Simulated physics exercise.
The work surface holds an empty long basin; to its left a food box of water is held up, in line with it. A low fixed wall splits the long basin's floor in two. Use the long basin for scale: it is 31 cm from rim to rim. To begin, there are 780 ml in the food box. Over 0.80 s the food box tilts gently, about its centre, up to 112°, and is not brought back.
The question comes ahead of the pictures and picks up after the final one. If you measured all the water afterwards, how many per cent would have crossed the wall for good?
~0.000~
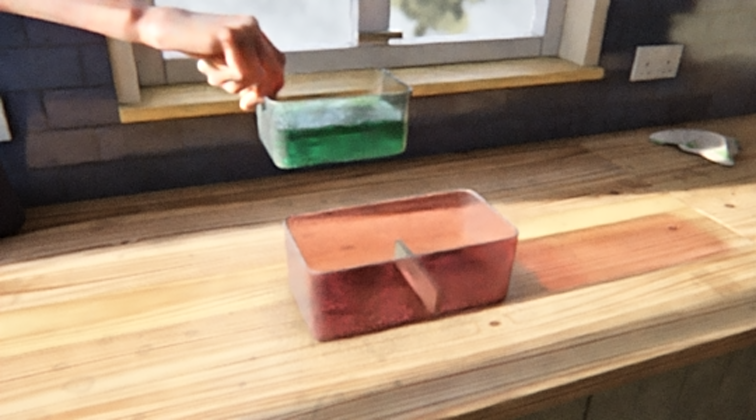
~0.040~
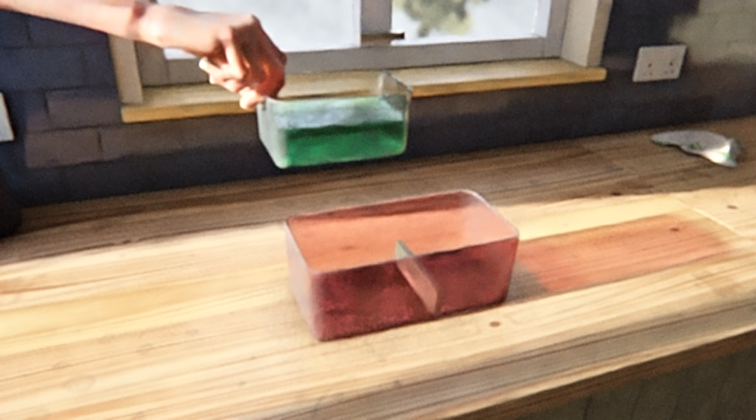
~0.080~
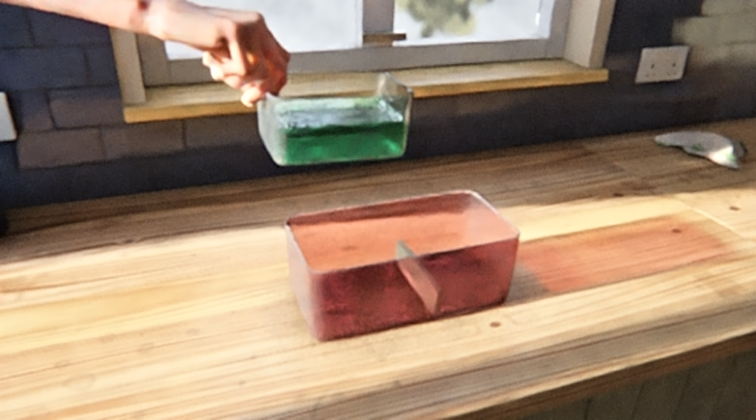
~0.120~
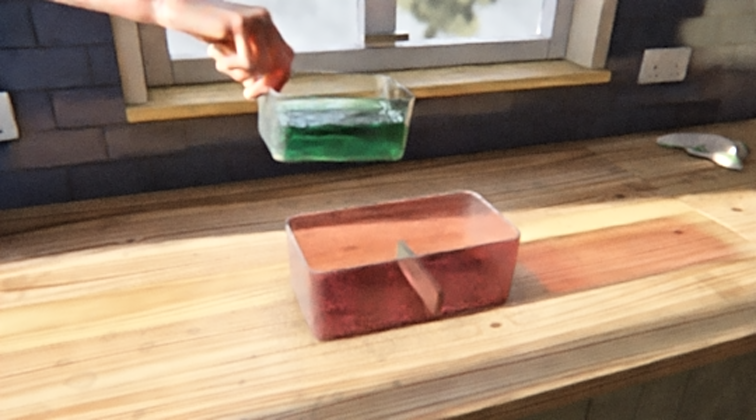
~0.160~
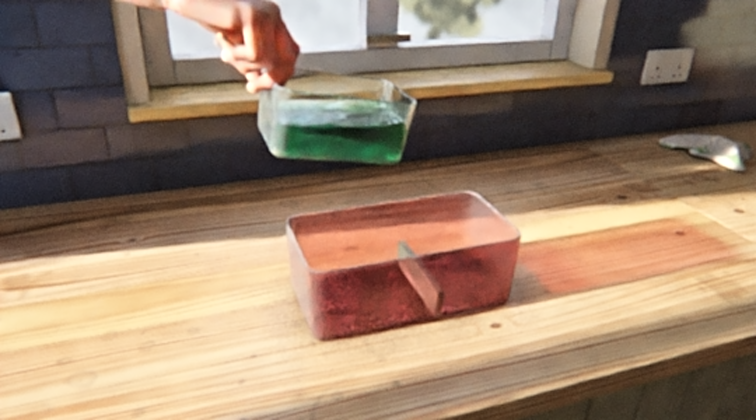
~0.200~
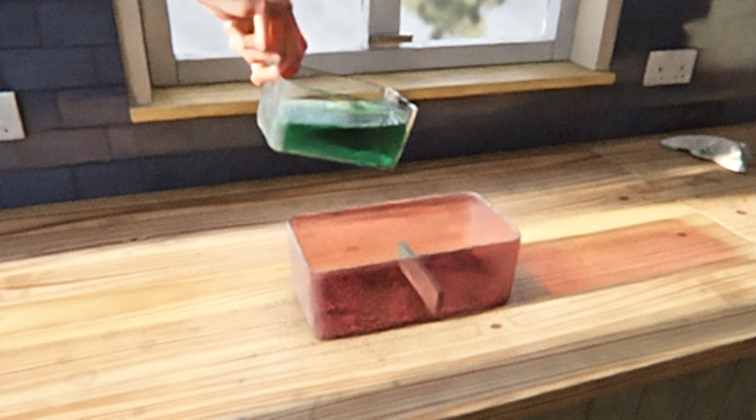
Around 44 per cent would have crossed.
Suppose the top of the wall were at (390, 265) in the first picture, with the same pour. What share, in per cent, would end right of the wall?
In that case, some 70 percent.
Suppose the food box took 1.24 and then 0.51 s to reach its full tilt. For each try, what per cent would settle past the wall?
55 and 30 %.
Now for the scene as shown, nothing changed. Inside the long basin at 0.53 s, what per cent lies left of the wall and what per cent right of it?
I'd say some 1 on the left and some 7 on the right.
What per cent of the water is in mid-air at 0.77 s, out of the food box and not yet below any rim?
10 per cent, roughly.
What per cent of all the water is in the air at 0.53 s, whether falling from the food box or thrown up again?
56 per cent.
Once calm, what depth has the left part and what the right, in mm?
Some 16 mm on the left and 20 mm on the right.
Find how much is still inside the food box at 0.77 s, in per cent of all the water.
I'd say some 6 per cent remains.
Then, 0.53 s in, the tilt is 83° and 36 per cent is still to pour, 1 is left of the wall and 7 right of it.
Then, 0.77 s in, the tilt is 112° and 6 per cent is still to pour, 35 is left of the wall and 48 right of it.
Then, 1.02 s in, the tilt is 112° and 0 per cent is still to pour, 52 is left of the wall and 44 right of it.
Then, 1.30 s in, the tilt is 112° and 0 per cent is still to pour, 53 is left of the wall and 44 right of it.
Finally, 53 per cent lies left of the wall, 44 right of it and 4 outside.
